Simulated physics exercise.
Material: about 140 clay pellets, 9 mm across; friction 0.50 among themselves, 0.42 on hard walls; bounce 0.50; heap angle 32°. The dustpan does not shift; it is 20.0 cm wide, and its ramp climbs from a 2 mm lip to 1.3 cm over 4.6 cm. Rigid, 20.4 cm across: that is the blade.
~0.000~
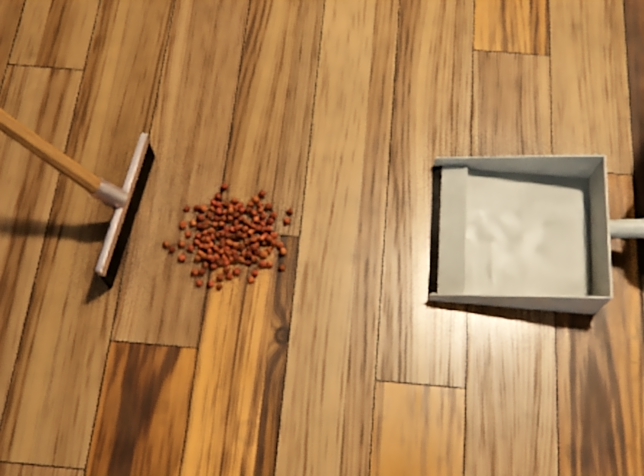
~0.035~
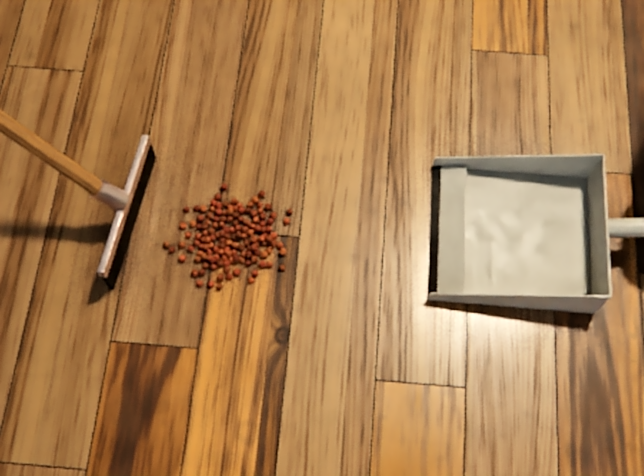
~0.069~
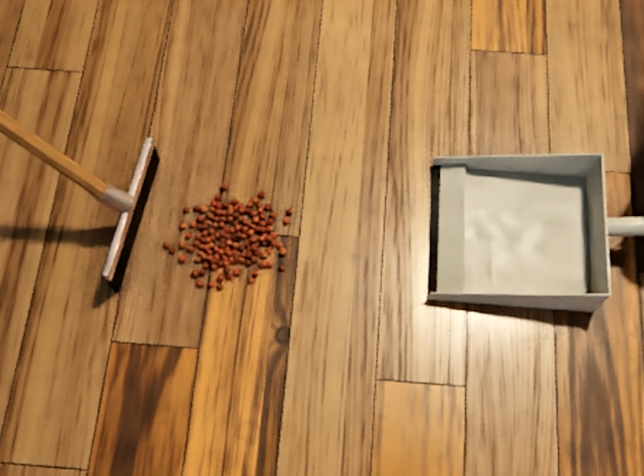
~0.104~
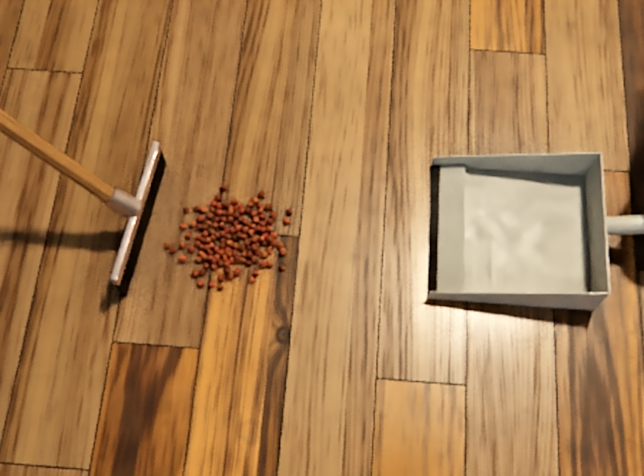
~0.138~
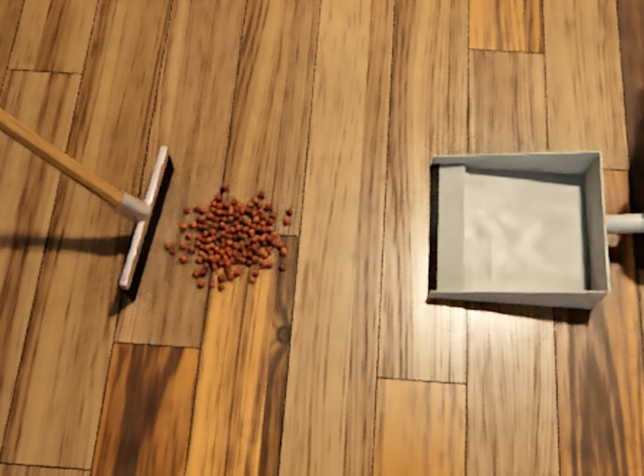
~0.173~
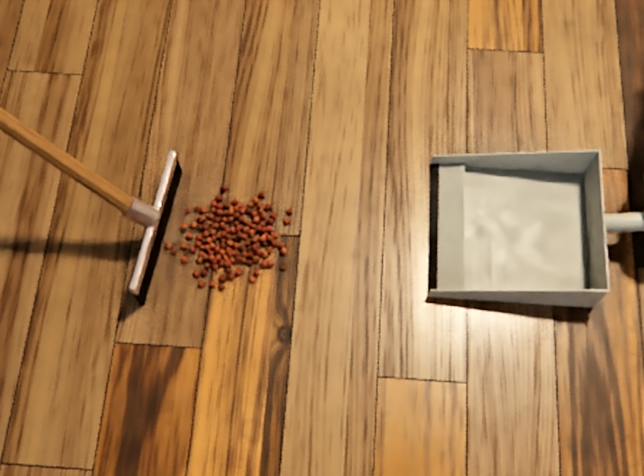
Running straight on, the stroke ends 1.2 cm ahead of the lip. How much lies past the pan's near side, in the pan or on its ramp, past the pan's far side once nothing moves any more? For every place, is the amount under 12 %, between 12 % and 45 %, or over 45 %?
Near side: Odds are it gets a generous share, pan: Odds are it gets a meagre share, far side: Odds are it gets a meagre share.
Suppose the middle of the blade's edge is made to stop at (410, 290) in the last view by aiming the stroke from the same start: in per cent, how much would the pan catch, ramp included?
About 30 per cent.
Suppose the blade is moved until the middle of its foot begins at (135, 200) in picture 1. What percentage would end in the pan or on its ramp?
Some 5 per cent.
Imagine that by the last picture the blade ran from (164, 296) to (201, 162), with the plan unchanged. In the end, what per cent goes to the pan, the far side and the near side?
Split: Pan = 15, far = 0, near = 55.
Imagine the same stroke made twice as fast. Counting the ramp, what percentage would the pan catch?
Then some 0 in a hundred.
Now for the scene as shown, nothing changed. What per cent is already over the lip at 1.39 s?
About 0 percent.
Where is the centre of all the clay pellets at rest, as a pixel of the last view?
Approximately (422, 315) in the last picture.
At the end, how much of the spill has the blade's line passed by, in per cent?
Some 40 percent of it.
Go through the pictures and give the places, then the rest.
Blade from (101, 272) to (145, 140), moved 0.0 cm, 0 of the pieces shifted so far; middle of the pieces at (235, 237); pan at (526, 239), in the first picture.
Blade from (103, 273) to (146, 142), moved 0.2 cm, 0 of the pieces shifted so far; middle of the pieces at (235, 237), in the second picture.
Blade from (108, 276) to (150, 144), moved 0.9 cm, 0 of the pieces shifted so far; middle of the pieces at (235, 237), in the third picture.
Blade from (116, 280) to (157, 148), moved 2.0 cm, 0 of the pieces shifted so far; middle of the pieces at (235, 237), in the fourth picture.
Blade from (125, 285) to (165, 153), moved 3.3 cm, 0 of the pieces shifted so far; middle of the pieces at (236, 238), in the fifth picture.
Blade from (135, 290) to (174, 157), moved 4.6 cm, 0 of the pieces shifted so far; middle of the pieces at (236, 238); pan at (523, 234). Its pace works out near 0.37 m/s, heading 24 degrees towards the viewer's side, in the sixth picture.
After 0.65 s, middle of the blade 21 cm from the lip; 0 % over the lip, far side 0 %, near side 30 %.
Then, at 0.97 s, middle of the blade 10 cm from the lip; 0 % over the lip, far side 0 %, near side 50 %.
Then, at 1.39 s, middle of the blade 2 cm from the lip; 0 % over the lip, far side 0 %, near side 55 %.
In the end, at 1.7 s, near side 55 %, pan 0 %, far side 0 %, in front of the lip or behind the blade 45 %.
